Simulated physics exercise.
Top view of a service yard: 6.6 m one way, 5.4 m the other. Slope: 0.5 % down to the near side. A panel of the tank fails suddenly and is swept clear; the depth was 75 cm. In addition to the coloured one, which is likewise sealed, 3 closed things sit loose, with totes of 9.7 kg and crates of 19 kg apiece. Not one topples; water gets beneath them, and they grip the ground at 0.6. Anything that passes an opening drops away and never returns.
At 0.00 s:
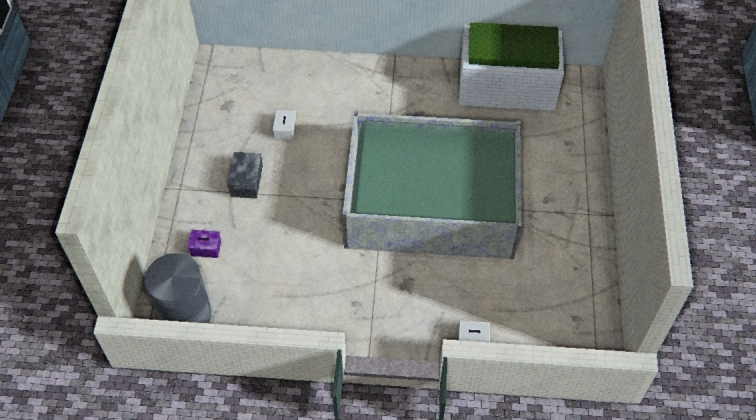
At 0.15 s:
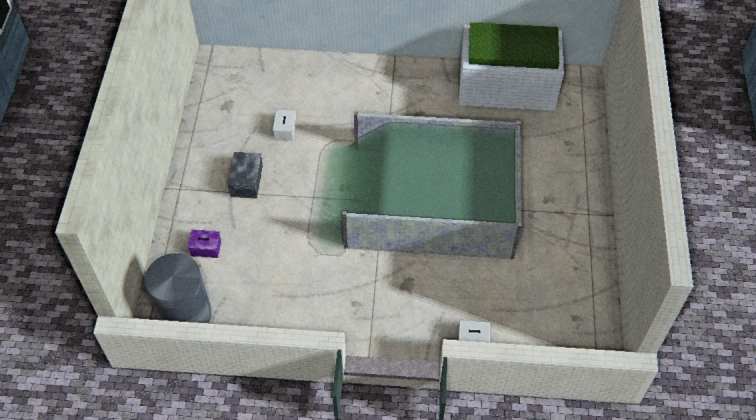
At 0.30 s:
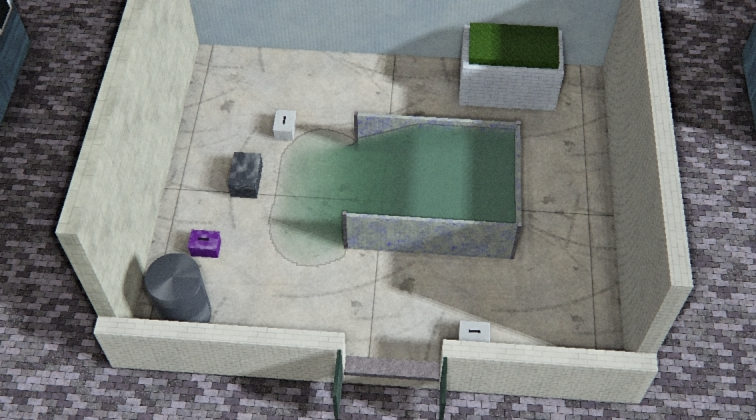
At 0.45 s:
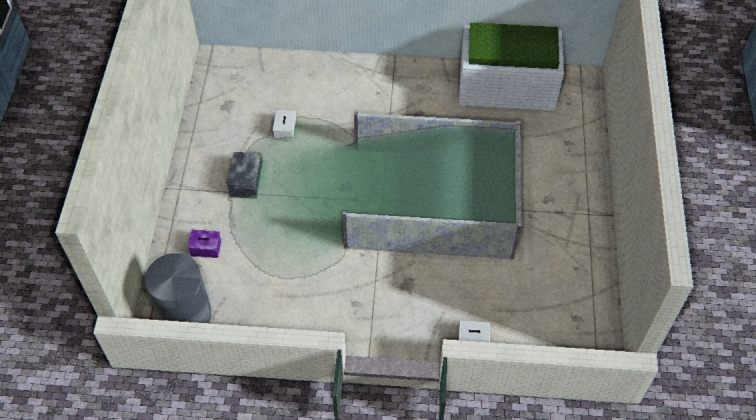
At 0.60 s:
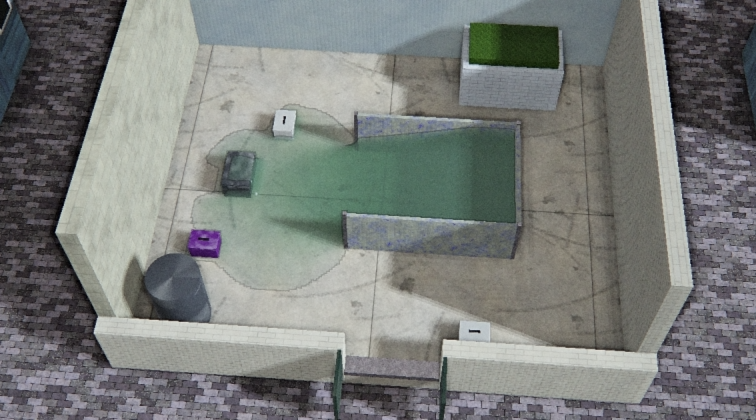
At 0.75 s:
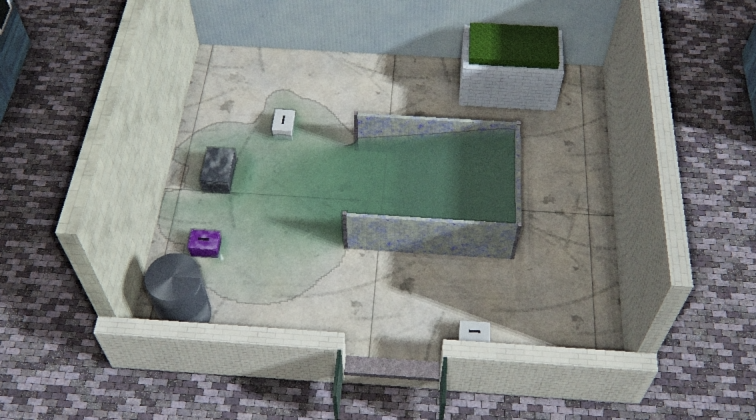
Greenish water poured out of the tank's open left side and spread across the yard floor, reaching around the white, grey and purple boxes, and the grey one shifted a little to the left.
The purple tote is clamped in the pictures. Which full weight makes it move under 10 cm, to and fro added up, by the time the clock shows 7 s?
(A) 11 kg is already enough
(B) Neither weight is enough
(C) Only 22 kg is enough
B.
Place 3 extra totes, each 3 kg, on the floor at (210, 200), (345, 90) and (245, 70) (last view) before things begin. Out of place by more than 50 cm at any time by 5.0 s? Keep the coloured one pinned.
In turn: Over, over, over.
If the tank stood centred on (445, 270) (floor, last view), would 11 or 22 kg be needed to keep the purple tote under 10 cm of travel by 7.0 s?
Lab note - in that case: No option works.
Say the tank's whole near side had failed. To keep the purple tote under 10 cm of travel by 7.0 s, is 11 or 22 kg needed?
Answer: The big one only.
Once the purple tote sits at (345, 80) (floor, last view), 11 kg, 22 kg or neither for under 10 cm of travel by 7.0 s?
Going by the scene, both weights fall short.
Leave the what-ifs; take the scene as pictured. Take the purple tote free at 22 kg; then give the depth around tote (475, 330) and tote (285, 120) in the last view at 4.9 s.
Roughly 6 and 12 cm.
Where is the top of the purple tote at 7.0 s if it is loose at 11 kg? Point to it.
Roughly at pixel (365, 317).
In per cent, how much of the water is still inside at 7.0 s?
Around 96 per cent of the water is still in there.
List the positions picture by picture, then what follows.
The first frame shows the purple tote at (204, 239), on the bottom; water covers 3.8 m2; 0 of 4 have shifted.
The second frame shows the purple tote at (204, 239) rests on the ground; 4.9 m2 under water; 0 of 4 have shifted.
The third frame shows the purple tote at (204, 239), on the bottom; water covers 6.2 m2; 0 of 4 have shifted.
The fourth frame shows the purple tote at (204, 239) rests on the ground; water covers 7.7 m2; 0 of 4 have shifted.
The fifth frame shows the purple tote at (204, 239) rests on the ground; 9.5 m2 under water; 1 of 4 have shifted.
The sixth frame shows the purple tote at (204, 239) rests on the ground; water covers 11.4 m2; 1 of 4 have shifted.
After 1.4 s the purple tote would be 56 cm from its start with 11 kg and 25 cm from its start with 22 kg; 10 cm of water round it then.
After 3.1 s the purple tote would be 70 cm from its start with 11 kg and 93 cm from its start with 22 kg; 43 cm of water round it then.
After 4.9 s the purple tote would be 80 cm from its start with 11 kg and 21 cm from its start with 22 kg; 12 cm of water round it then.
After 7.0 s the purple tote would be 256 cm from its start with 11 kg and 21 cm from its start with 22 kg; 9 cm of water round it then.
